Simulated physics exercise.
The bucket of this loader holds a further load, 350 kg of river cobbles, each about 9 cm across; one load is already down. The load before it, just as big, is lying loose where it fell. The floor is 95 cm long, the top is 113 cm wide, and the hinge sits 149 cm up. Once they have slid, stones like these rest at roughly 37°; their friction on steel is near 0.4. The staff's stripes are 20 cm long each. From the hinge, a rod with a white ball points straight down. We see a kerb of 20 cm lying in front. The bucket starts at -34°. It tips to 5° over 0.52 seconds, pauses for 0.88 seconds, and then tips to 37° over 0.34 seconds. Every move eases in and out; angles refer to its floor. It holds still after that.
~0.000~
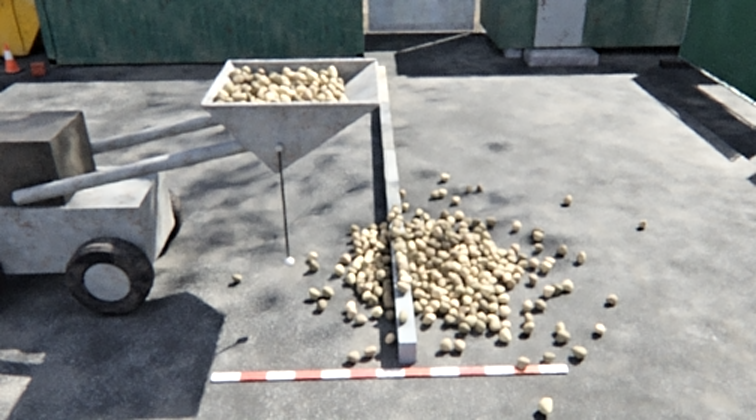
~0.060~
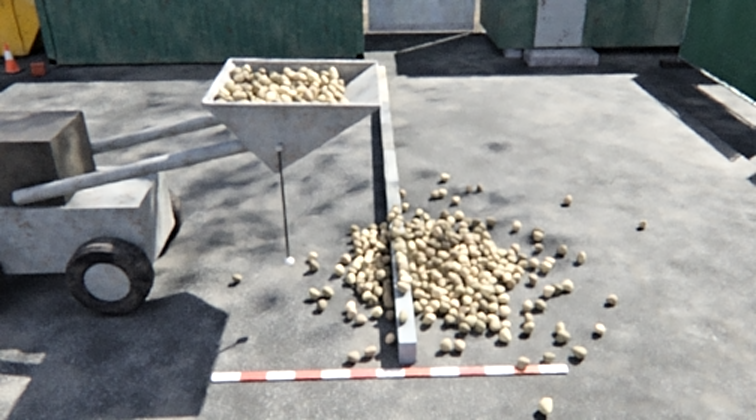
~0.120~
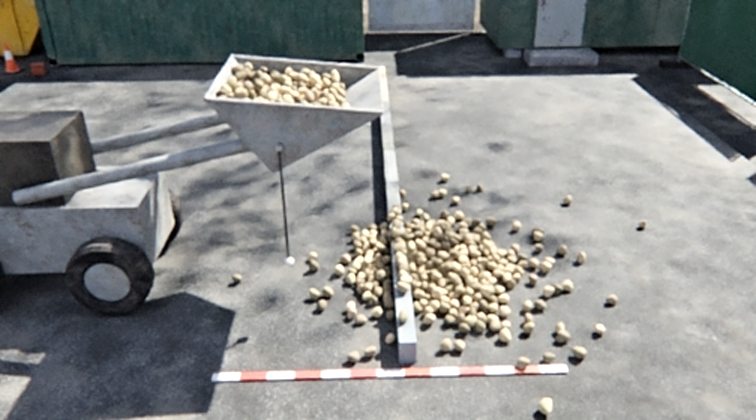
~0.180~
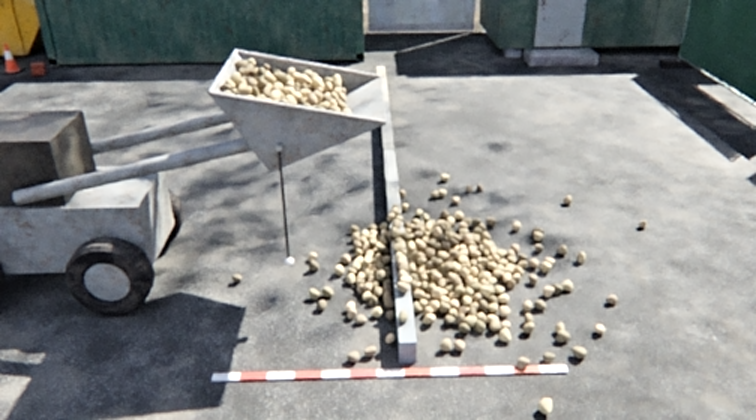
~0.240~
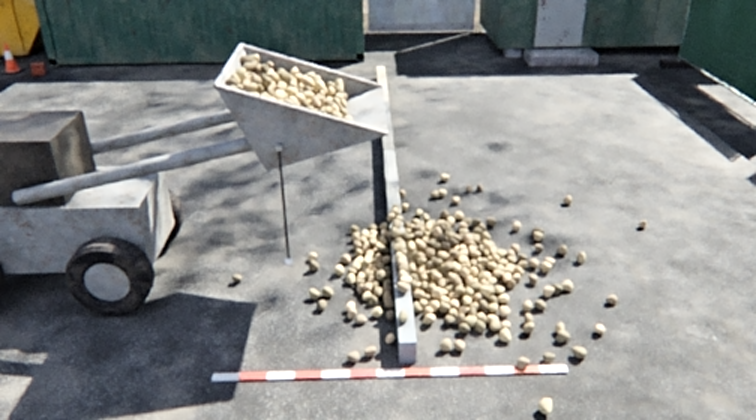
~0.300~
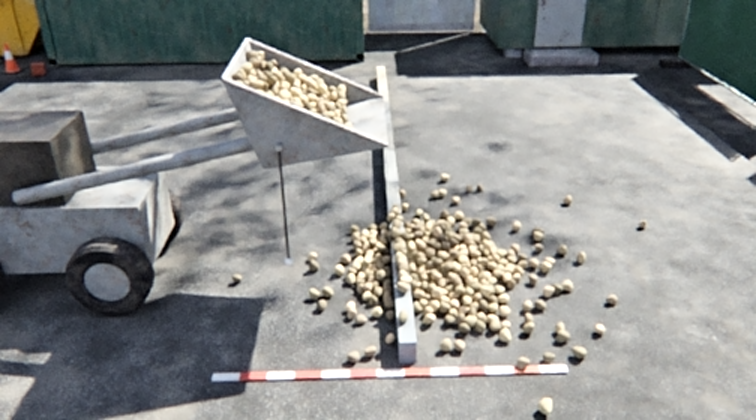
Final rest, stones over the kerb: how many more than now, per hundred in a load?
59 per hundred.
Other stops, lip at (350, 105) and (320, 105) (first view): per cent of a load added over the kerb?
Roughly 25 and 5 percent, in that order.
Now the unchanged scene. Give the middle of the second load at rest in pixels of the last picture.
Roughly at pixel (415, 257).
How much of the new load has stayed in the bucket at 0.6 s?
Close to 100 in a hundred.
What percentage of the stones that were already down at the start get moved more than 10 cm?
Close to 10 per cent.
After 0.4 s the floor is at -0°; in per cent of one load, 100 in the bucket, 23 on this side of the kerb, 77 over the kerb; the foremost stones are at (583, 256).
After 0.6 s the floor is at 5°; in per cent of one load, 100 in the bucket, 23 on this side of the kerb, 77 over the kerb; the foremost stones are at (583, 256).
After 2.2 s the floor is at 37°; in per cent of one load, 32 in the bucket, 78 on this side of the kerb, 90 over the kerb; the foremost stones are at (583, 256).
After 4.8 s the floor is at 37°; in per cent of one load, 0 in the bucket, 64 on this side of the kerb, 136 over the kerb; the foremost stones are at (583, 250). Net gain over the kerb, 59.
